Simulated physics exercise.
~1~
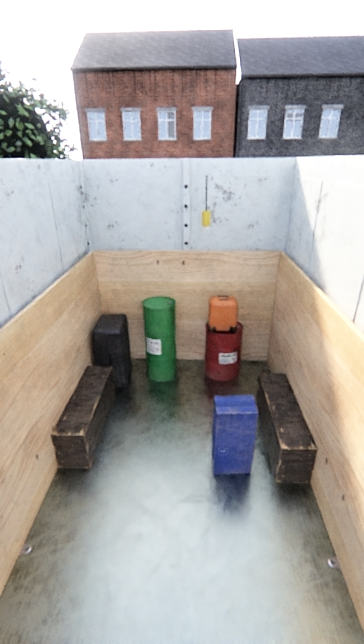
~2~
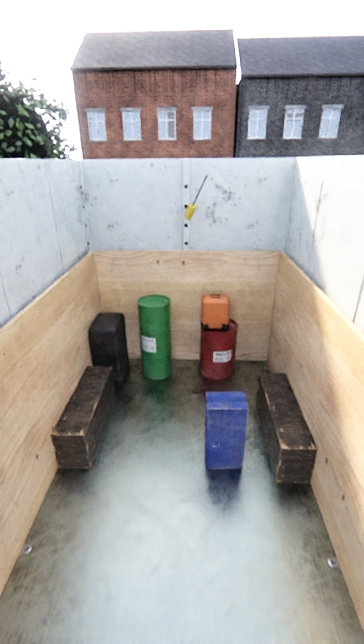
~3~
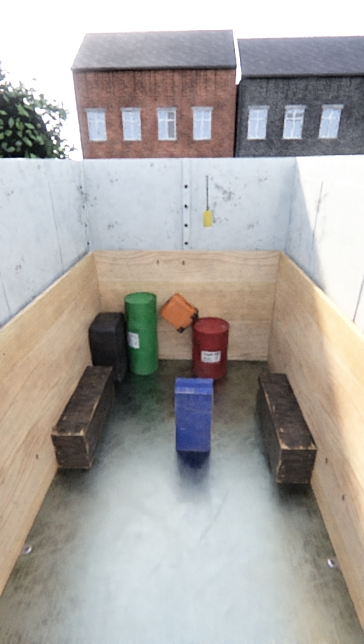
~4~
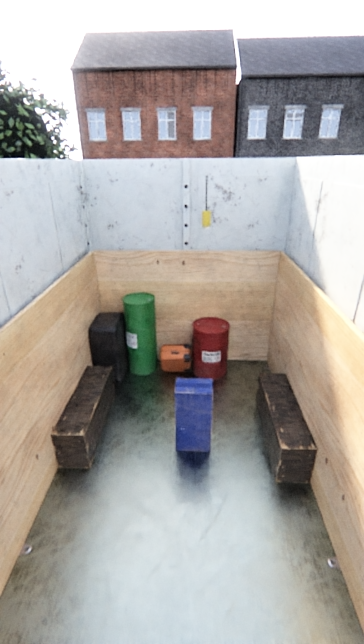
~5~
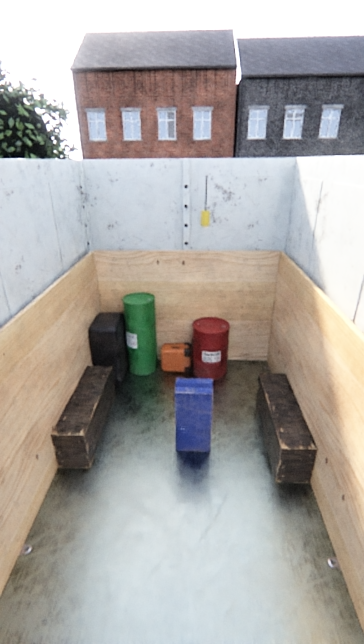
An orange case perched on a red drum in a walled van bay tipped off to the left and landed on its side between the red and green drums, while both drums and a blue box slid left, stayed upright, and came to rest.
